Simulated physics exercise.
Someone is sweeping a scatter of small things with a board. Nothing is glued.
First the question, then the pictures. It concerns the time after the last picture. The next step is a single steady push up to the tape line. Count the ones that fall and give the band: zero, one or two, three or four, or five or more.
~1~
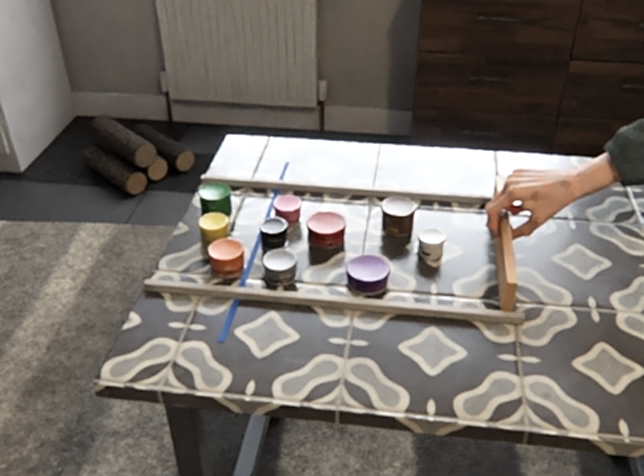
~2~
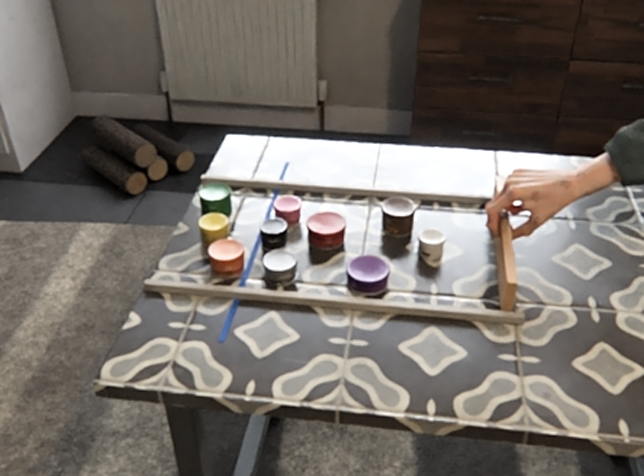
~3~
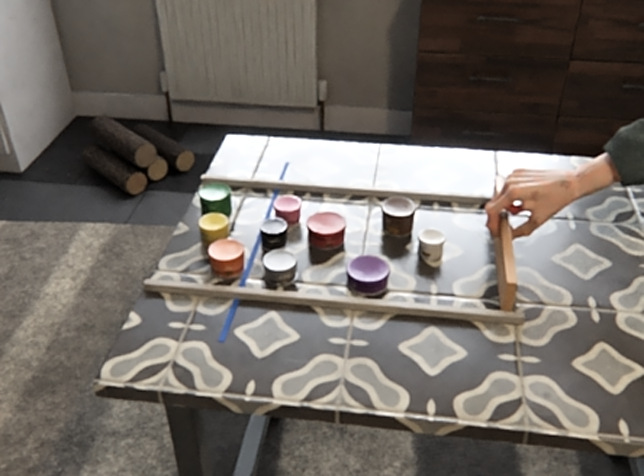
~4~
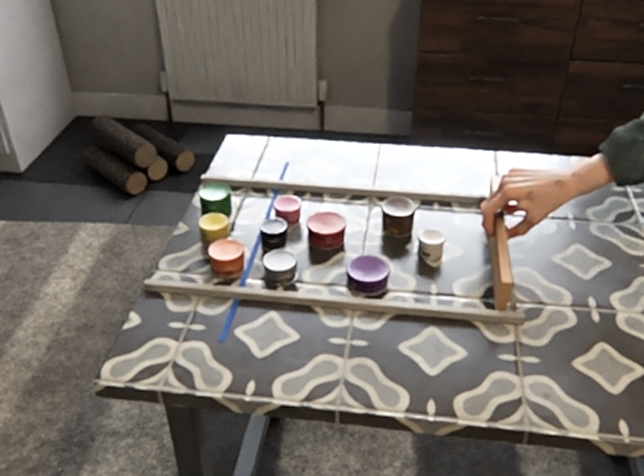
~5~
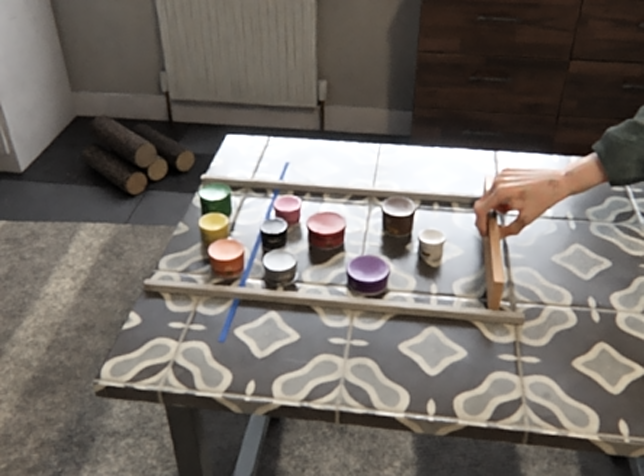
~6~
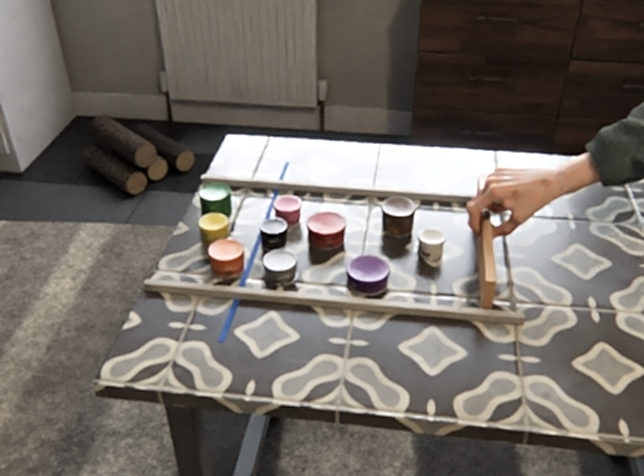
Honestly, the push sends none of them over the end.
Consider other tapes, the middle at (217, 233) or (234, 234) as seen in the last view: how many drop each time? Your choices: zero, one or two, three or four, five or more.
One after another: 3 or 4; one or two.
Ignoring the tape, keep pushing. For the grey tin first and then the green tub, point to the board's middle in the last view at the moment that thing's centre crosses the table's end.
Grey tin over the end: About (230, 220). Green tub over the end: About (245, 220).
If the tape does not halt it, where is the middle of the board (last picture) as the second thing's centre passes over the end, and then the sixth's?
About (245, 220), then (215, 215).
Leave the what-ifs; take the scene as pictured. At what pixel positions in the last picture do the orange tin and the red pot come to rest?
The first ends close to (163, 252), the second close to (222, 219).
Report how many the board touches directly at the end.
It touches 3.
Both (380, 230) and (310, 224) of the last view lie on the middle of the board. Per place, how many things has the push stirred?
I count 3 first and 8 after.
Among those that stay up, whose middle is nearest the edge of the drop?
The orange tin.
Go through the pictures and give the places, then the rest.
Green tub (216, 201); yellow tin (215, 231); orange tin (227, 259); board (503, 239); tape (260, 236), in the first picture.
Yellow tin (215, 231); purple tin (368, 275), in the second picture.
Orange tin (227, 259); white tin (431, 244), in the third picture.
Green tub (216, 202); board (498, 239), in the fourth picture.
Yellow tin (215, 231); pink tin (288, 212), in the fifth picture.
Green tub (216, 202); yellow tin (215, 231); orange tin (227, 259); board (484, 238); tape (260, 236), in the sixth picture.
Soon after, none off yet; green tub at rest near (216, 202); yellow tin at rest near (215, 231); orange tin at rest near (227, 259).
At rest, the number that fall off is zero.
